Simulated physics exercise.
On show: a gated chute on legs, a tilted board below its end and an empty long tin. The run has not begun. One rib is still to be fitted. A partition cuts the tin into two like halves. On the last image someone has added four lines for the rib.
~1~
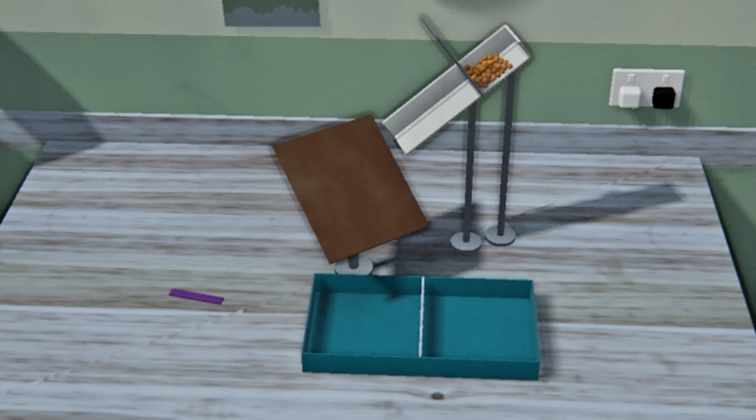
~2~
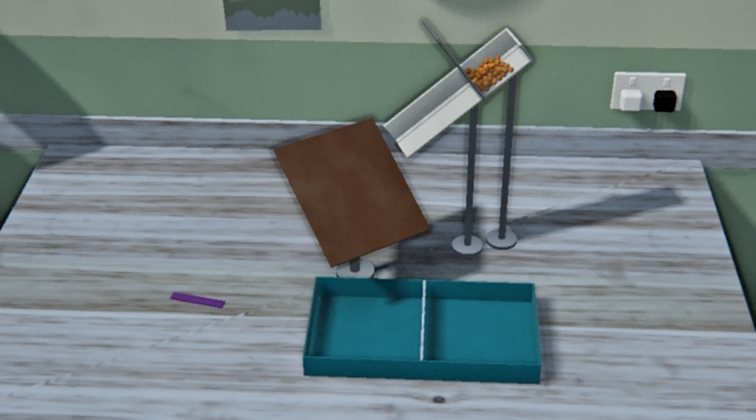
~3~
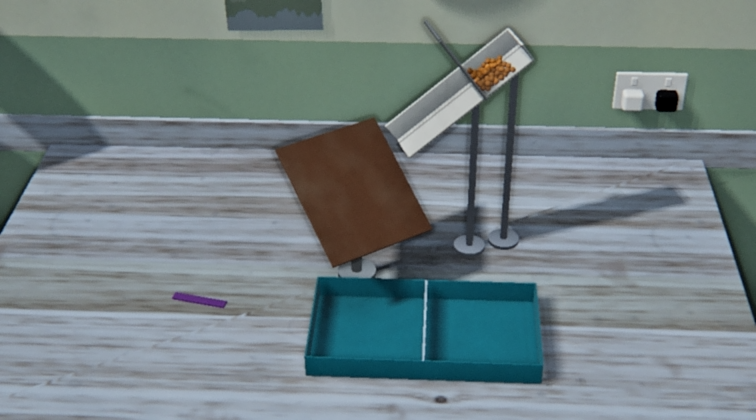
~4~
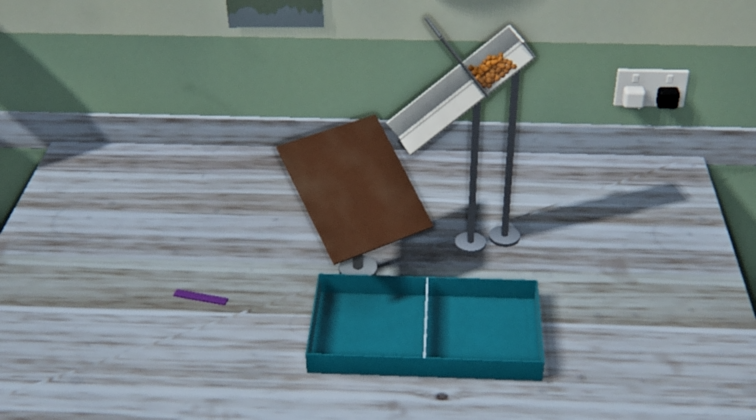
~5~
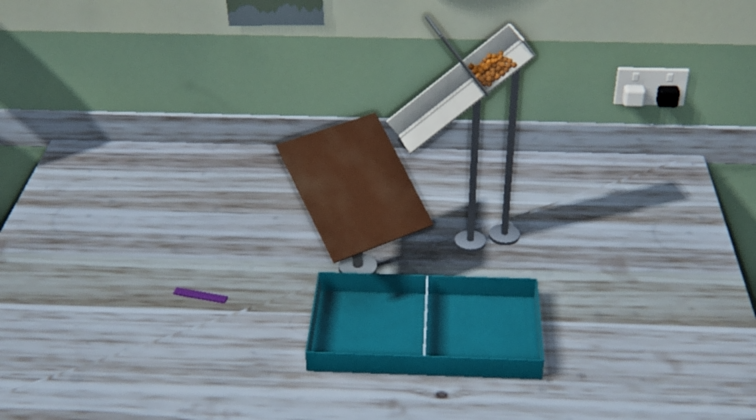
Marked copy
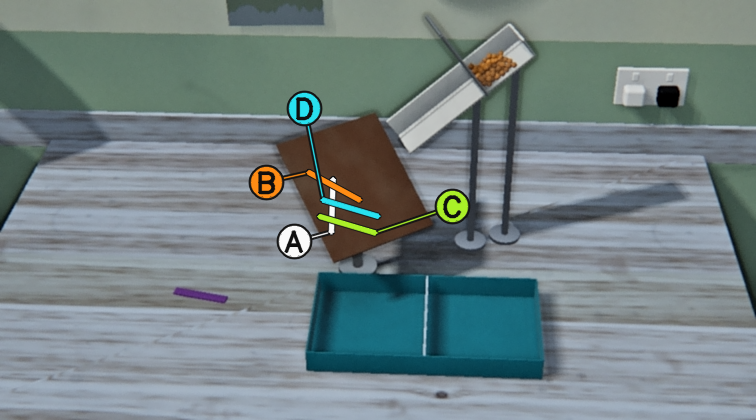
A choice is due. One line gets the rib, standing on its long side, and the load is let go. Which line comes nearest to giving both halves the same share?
D works best here.
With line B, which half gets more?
More lands on the left.
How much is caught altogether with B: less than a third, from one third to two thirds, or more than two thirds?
More than two thirds.
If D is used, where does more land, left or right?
More lands on the left.
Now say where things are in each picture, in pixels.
In the first frame, load behind the gate (486, 70), roasted chickpeas; lip of the chute (400, 146), sloping gently.
In the second frame, middle of the board (353, 189), tilted fairly steeply; middle of its low edge (383, 248); of its high edge (324, 133).
In the third frame, front corners of the tin (305, 357) and (543, 365); front end of its middle wall (423, 361).
In the fourth frame, middle of the load (490, 71); lip (405, 146).
In the fifth frame, middle of the load (490, 69); lip (404, 145).
On the marked copy, line A from (333, 179) to (331, 231); line B from (309, 172) to (359, 199); line C from (319, 216) to (374, 232); line D from (323, 200) to (377, 216).
With A, of what is caught, almost all in the left half, about a tenth in the right.
With B, of what is caught, almost all in the left half, about a tenth in the right.
With C, of what is caught, the larger part in the left half, about a tenth in the right.
With D, of what is caught, roughly two thirds in the left half, roughly a third in the right.
